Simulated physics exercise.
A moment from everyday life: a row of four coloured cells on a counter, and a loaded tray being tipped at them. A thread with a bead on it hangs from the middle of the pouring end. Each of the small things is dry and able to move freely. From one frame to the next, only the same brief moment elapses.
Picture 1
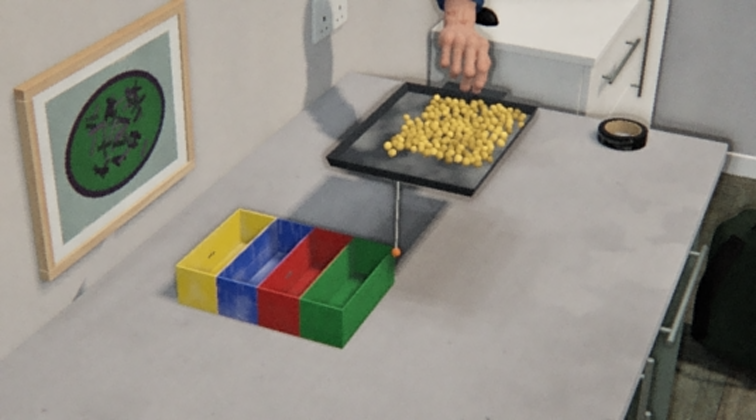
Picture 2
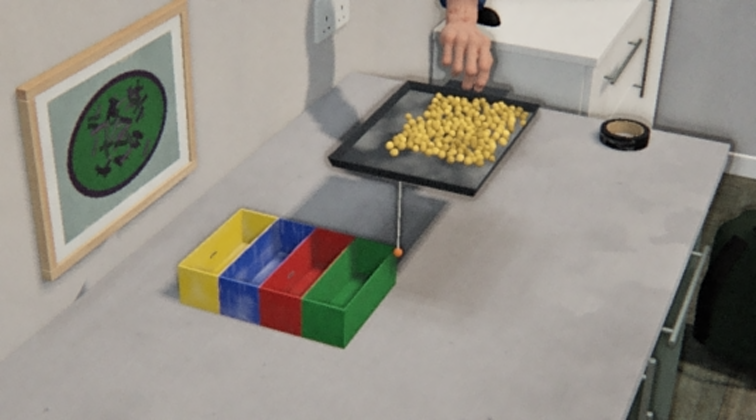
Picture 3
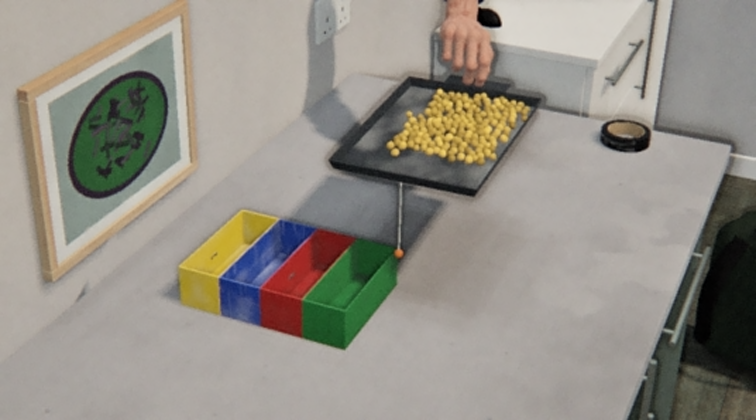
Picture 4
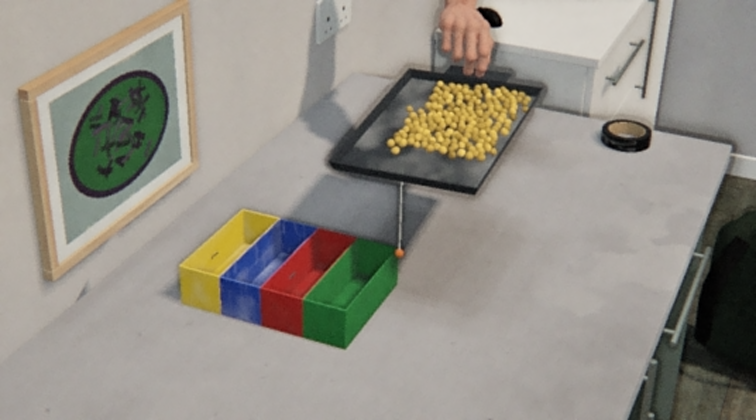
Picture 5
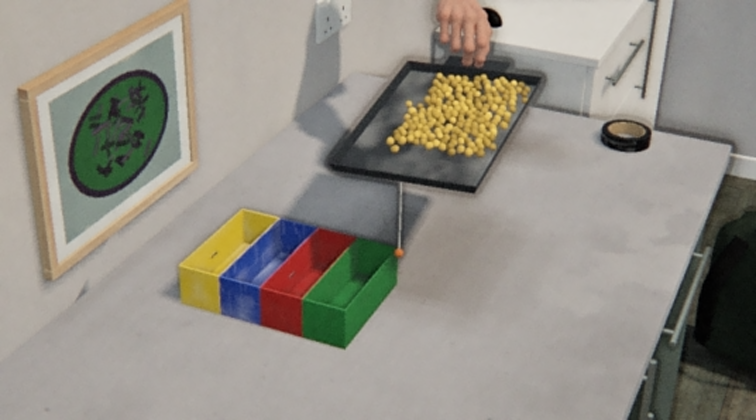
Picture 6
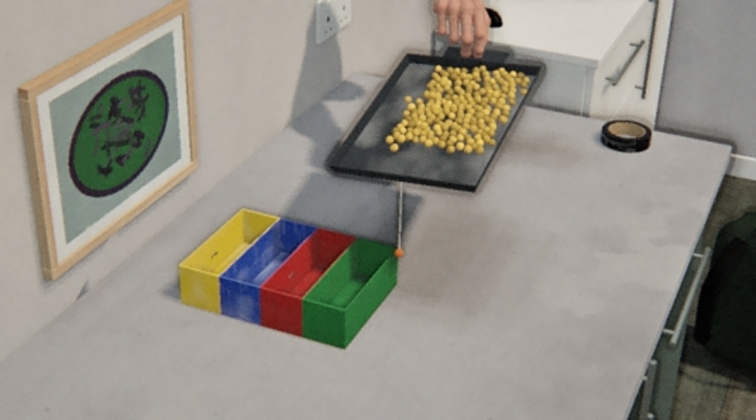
Hand slowly raising the far end of a black tray of yellow balls above a counter with four coloured cells.
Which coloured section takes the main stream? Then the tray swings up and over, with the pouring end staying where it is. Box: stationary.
The red section takes it.
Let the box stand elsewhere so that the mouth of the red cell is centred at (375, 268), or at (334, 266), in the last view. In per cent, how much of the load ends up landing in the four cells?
Around 100 per cent for the first position, around 100 per cent for the second.
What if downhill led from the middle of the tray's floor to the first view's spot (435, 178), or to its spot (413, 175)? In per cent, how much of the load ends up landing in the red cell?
About 0 % and 10 %.
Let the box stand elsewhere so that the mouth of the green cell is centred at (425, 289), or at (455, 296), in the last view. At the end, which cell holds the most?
That blue cell first, the yellow one second.
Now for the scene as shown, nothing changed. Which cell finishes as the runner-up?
The answer here is the cell in green.
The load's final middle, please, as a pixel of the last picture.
Last view, resting centre - approx. (323, 293).
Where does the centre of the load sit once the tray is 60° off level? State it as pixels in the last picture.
The middle of the pieces lands at roughly (363, 164).
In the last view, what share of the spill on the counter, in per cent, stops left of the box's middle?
0 %, near enough.
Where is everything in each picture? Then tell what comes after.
In the first frame, corners of the pouring end near (331, 156) and (472, 187), level; middle of the load near (459, 130), puffed corn balls; bead on its thread near (396, 252); yellow cell near (197, 286); blue cell near (237, 297); red cell near (279, 308); green cell near (321, 320).
In the second frame, corners of the pouring end near (333, 156) and (474, 187), level; middle of the load near (461, 128).
In the third frame, corners of the pouring end near (333, 159) and (474, 187), tipped barely, lowest at the left corner; middle of the load near (462, 126).
In the fourth frame, corners of the pouring end near (333, 160) and (475, 186), tipped a little, lowest at the left corner; middle of the load near (463, 119).
In the fifth frame, corners of the pouring end near (333, 161) and (474, 184), tipped a little, lowest at the left corner; middle of the load near (462, 113).
In the sixth frame, corners of the pouring end near (333, 163) and (473, 183), tipped a little, lowest at the left corner; middle of the load near (461, 108); yellow cell near (200, 286); blue cell near (240, 297); red cell near (282, 308); green cell near (324, 320).
Shortly afterwards, tray tipped steeply; the bulk on the tray; a little in the red cell; a little in the green cell; only a few in the blue cell; only a few in the yellow cell; a little falling or outside the box.
Next, tray tipped past a quarter turn; only a few on the tray; near half in the red cell; near a third in the green cell; only a few in the blue cell; only a few in the yellow cell; a little falling or outside the box.
Some moments later, tray tipped past a quarter turn; near half in the red cell; near a third in the green cell; only a few in the blue cell; only a few in the yellow cell; a little falling or outside the box.
In the end, tray tipped past a quarter turn; near half in the red cell; near a third in the green cell; only a few in the blue cell; only a few in the yellow cell; a little outside the box.
